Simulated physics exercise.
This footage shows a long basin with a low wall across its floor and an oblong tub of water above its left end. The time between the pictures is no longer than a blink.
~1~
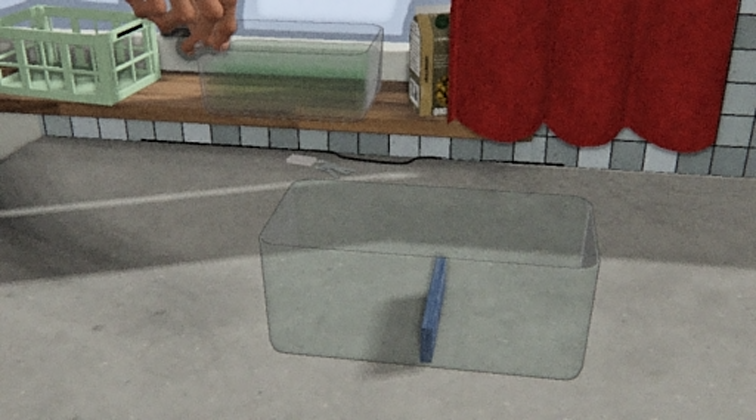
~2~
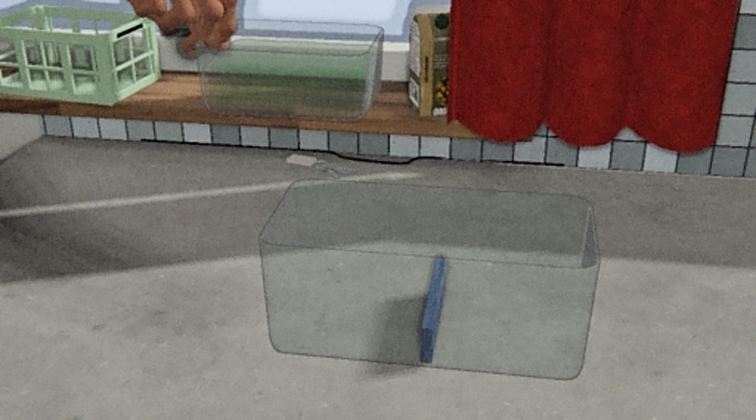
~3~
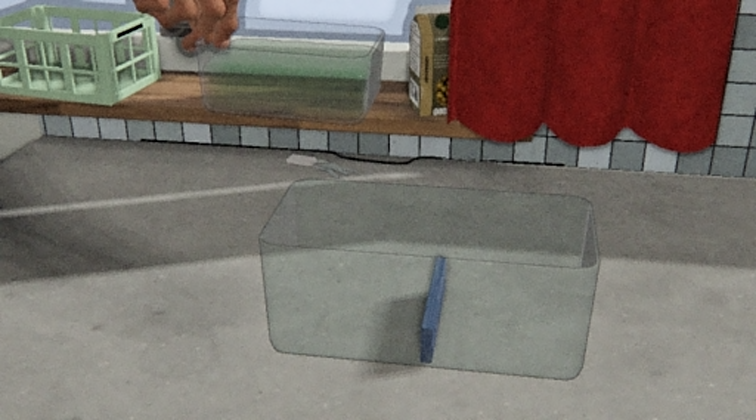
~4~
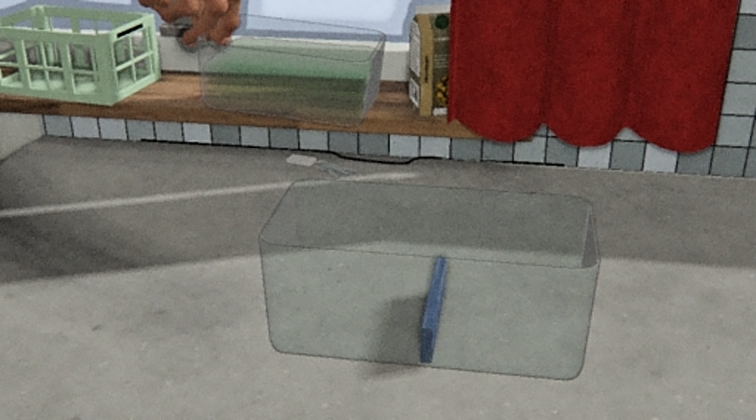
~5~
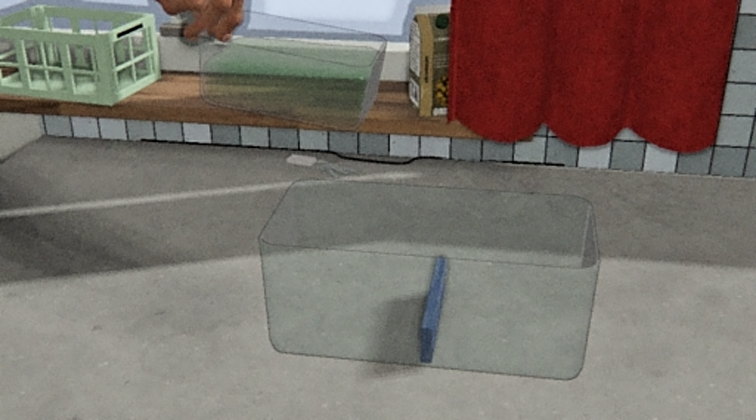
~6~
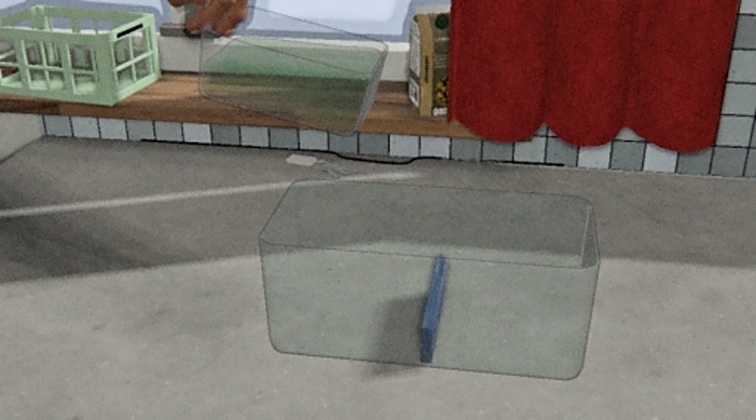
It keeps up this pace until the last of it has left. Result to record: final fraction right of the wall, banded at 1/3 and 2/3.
Fraction right of wall: 1/3 to 2/3.
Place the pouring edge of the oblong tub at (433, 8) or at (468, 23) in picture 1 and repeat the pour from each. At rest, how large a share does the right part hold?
First try: Near 75 percent; second try: Near 85 percent.
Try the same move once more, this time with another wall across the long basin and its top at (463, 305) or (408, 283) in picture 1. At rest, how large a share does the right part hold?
In order, 35 and 70 in a hundred.
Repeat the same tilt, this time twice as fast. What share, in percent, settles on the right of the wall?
Around 40 per cent ends up there.
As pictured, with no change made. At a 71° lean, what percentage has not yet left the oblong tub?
Near 30 %.
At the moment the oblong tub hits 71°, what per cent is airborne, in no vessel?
About 40 per cent.
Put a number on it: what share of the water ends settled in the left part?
It comes to some 40 per cent.
A moment on, the oblong tub is tipped part way and 30 per cent is still to pour, 4 is left of the wall and 27 right of it.
Next, the oblong tub is tipped right over and 3 per cent is still to pour, 33 is left of the wall and 58 right of it.
Then the oblong tub is tipped right over and 0 per cent is still to pour, 39 is left of the wall and 59 right of it.
Later the oblong tub is tipped right over and 0 per cent is still to pour, 39 is left of the wall and 59 right of it.
Finally, 39 per cent lies left of the wall, 59 right of it and 2 outside.
